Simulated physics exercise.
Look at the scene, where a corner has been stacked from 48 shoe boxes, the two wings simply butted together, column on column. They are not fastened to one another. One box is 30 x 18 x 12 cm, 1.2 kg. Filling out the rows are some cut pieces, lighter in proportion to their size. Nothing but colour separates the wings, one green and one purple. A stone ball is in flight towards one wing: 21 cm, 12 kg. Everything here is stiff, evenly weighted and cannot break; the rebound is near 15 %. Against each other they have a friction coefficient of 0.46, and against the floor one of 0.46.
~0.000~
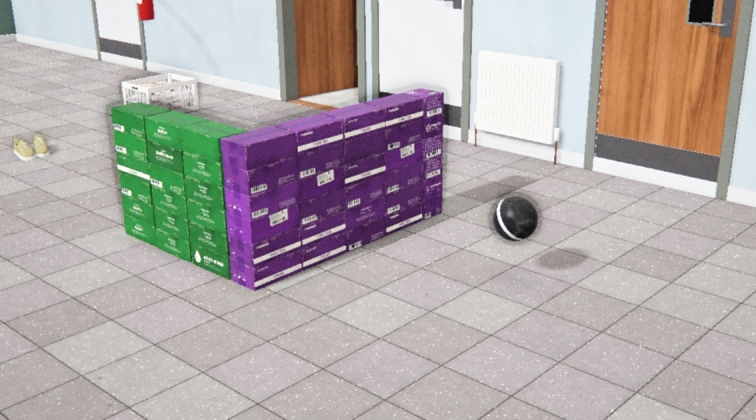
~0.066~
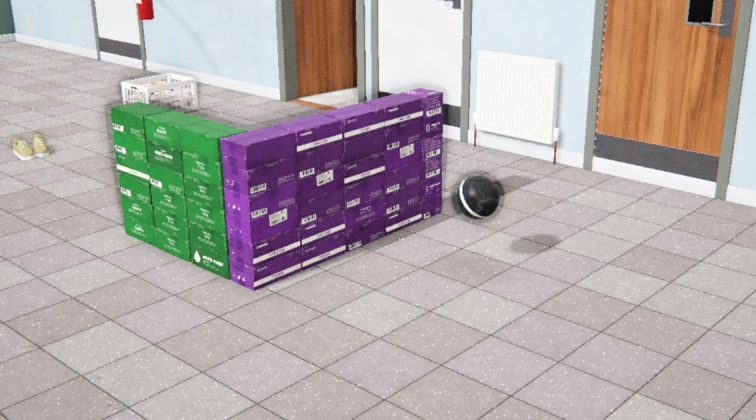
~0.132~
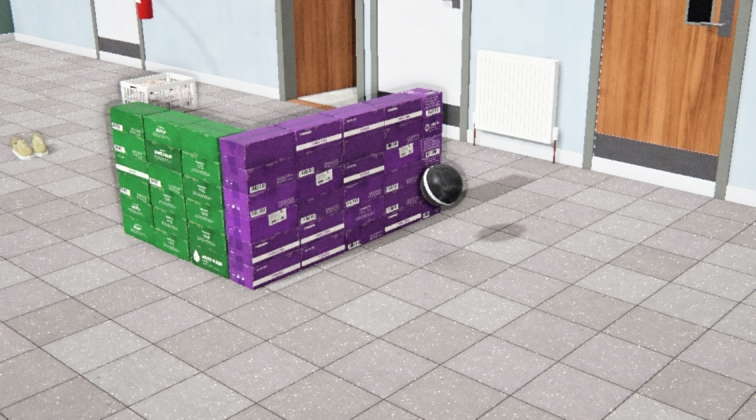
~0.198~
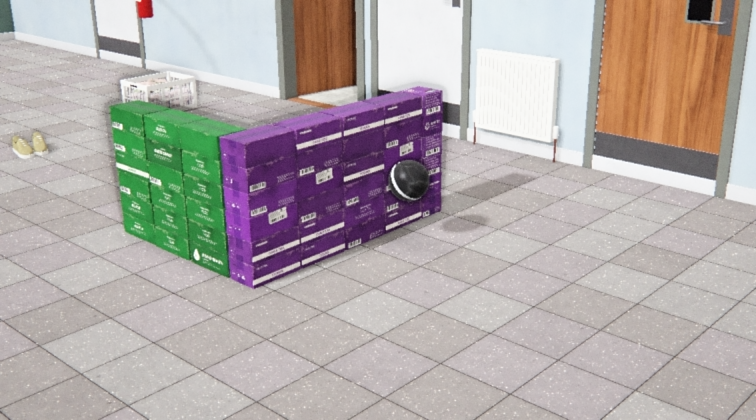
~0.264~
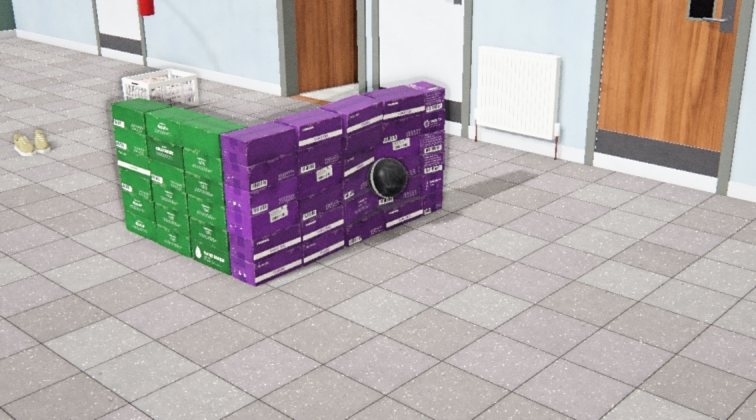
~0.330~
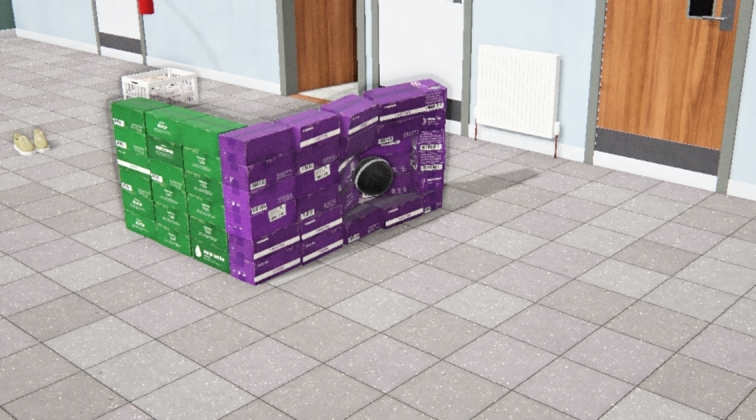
In a tiled corridor, a black ball flying leftward and striking a stacked purple box wall, pushing boxes inward and tilting some.
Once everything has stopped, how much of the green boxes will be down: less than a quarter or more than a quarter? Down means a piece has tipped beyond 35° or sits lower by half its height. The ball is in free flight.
Less than a quarter.
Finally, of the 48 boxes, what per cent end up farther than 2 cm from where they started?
I make it 45 per cent.
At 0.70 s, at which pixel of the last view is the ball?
Pixel position: Around (328, 192).
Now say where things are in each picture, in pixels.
In the first picture (places mark the middle of the side facing us), ball (515, 219) 72 cm from contact, 3.5 m/s; top green box (199, 145); top purple box (405, 114); nothing disturbed.
In the second picture, ball (478, 198) 50 cm from contact, 3.3 m/s; top green box (199, 145).
In the third picture, ball (442, 185) 29 cm from contact, 3.3 m/s; top green box (198, 144).
In the fourth picture, ball (409, 181) 7 cm from contact, 3.4 m/s; top green box (198, 143).
In the fifth picture, ball (387, 178) after contact, 1.6 m/s; top green box (199, 141); top purple box (405, 108) leaning 6°; 18 disturbed, none down.
In the sixth picture, ball (373, 176) after contact, 1.7 m/s; top green box (199, 140); top purple box (404, 110) leaning 13°; steepest lean 14°, the box at (400, 131); 26 disturbed, none down.
After 0.44 s, ball still moving; none of the 18 green boxes down (2 of 48 in all colours); top green box unmoved; top purple box leaning 38°, 59 mm lower.
After 0.70 s, ball still moving; none of the 18 green boxes down (10 of 48 in all colours); top green box unmoved; top purple box on its side.
After 1.22 s, ball still moving; none of the 18 green boxes down (15 of 48 in all colours); top green box unmoved; top purple box on its side.
At rest (2.5 s), ball rolling away; none of the 18 green boxes down (15 of 48 in all colours); top green box unmoved; top purple box on its side. That is 0 per cent. As the last picture would show them, middles, top green box near (214, 136), top purple box near (438, 211).
